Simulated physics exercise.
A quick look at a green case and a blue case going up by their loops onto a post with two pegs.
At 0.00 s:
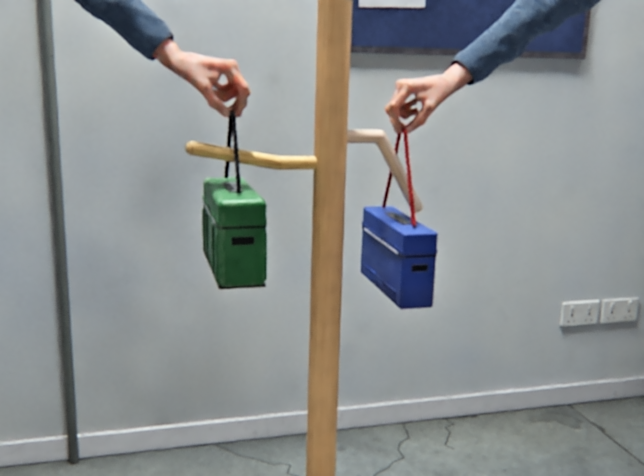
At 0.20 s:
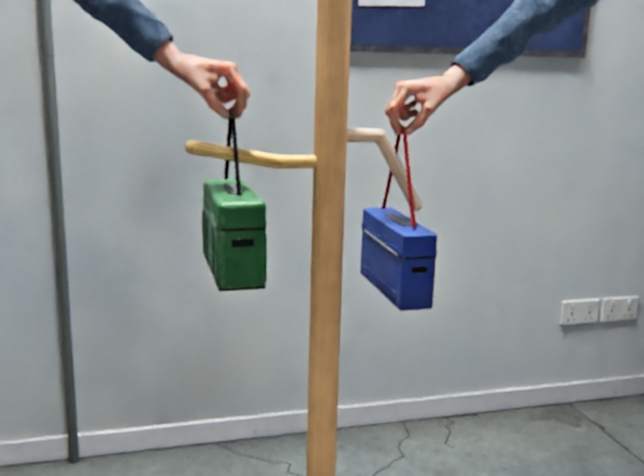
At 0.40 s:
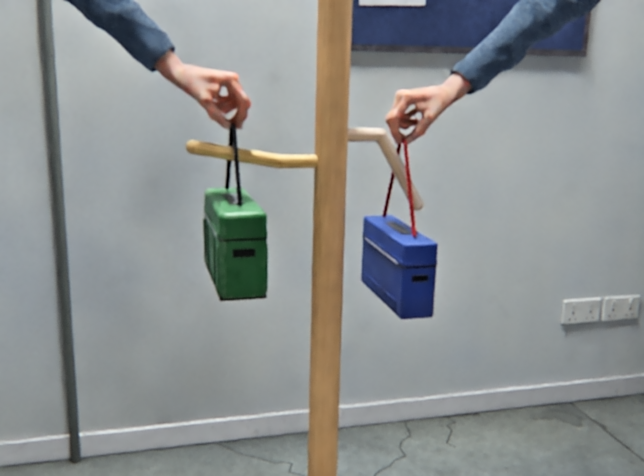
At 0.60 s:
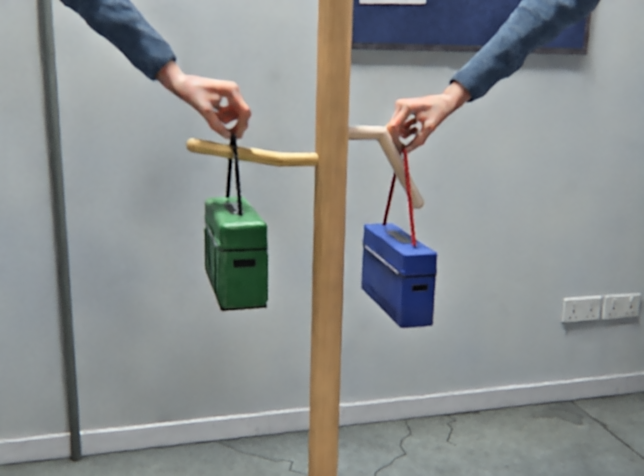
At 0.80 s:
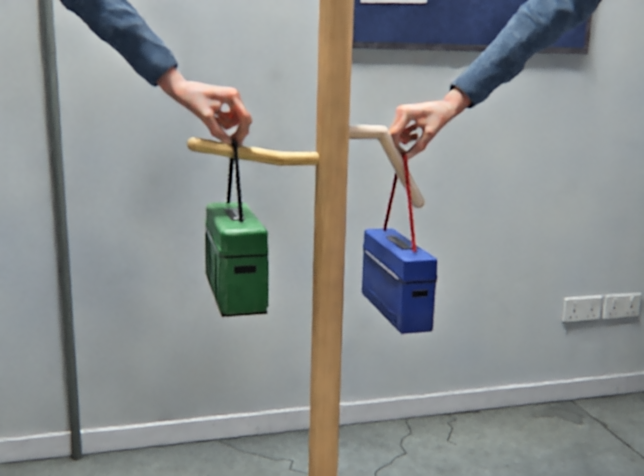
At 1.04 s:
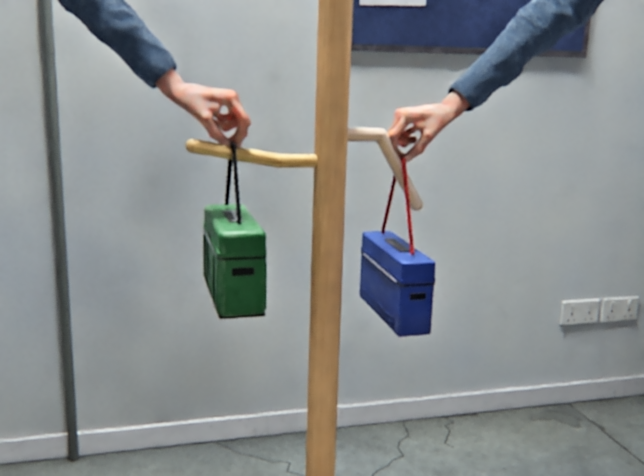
A plain room with a pale grey wall and cracked grey floor is seen straight on from a fixed view, with sockets low on the right. A wooden post stands in the centre, its left peg nearly level and its right peg bent steeply down, while two blue-sleeved arms hold a green case at left and a blue case at right by cord loops. Both hands lower the cases slightly beside the pegs, then almost stop moving.
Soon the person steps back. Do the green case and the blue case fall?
My prediction: Oh the green case will hang in there; oh the blue case will go down.
Around 1.44 s, green case hanging from its loop near (240, 260); blue case on the floor.
Around 1.68 s, green case hanging from its loop near (252, 261); blue case on the floor.
Finally, green case hanging from its loop near (257, 262); blue case on the floor. The green case stays hanging and the blue case drops to the floor.
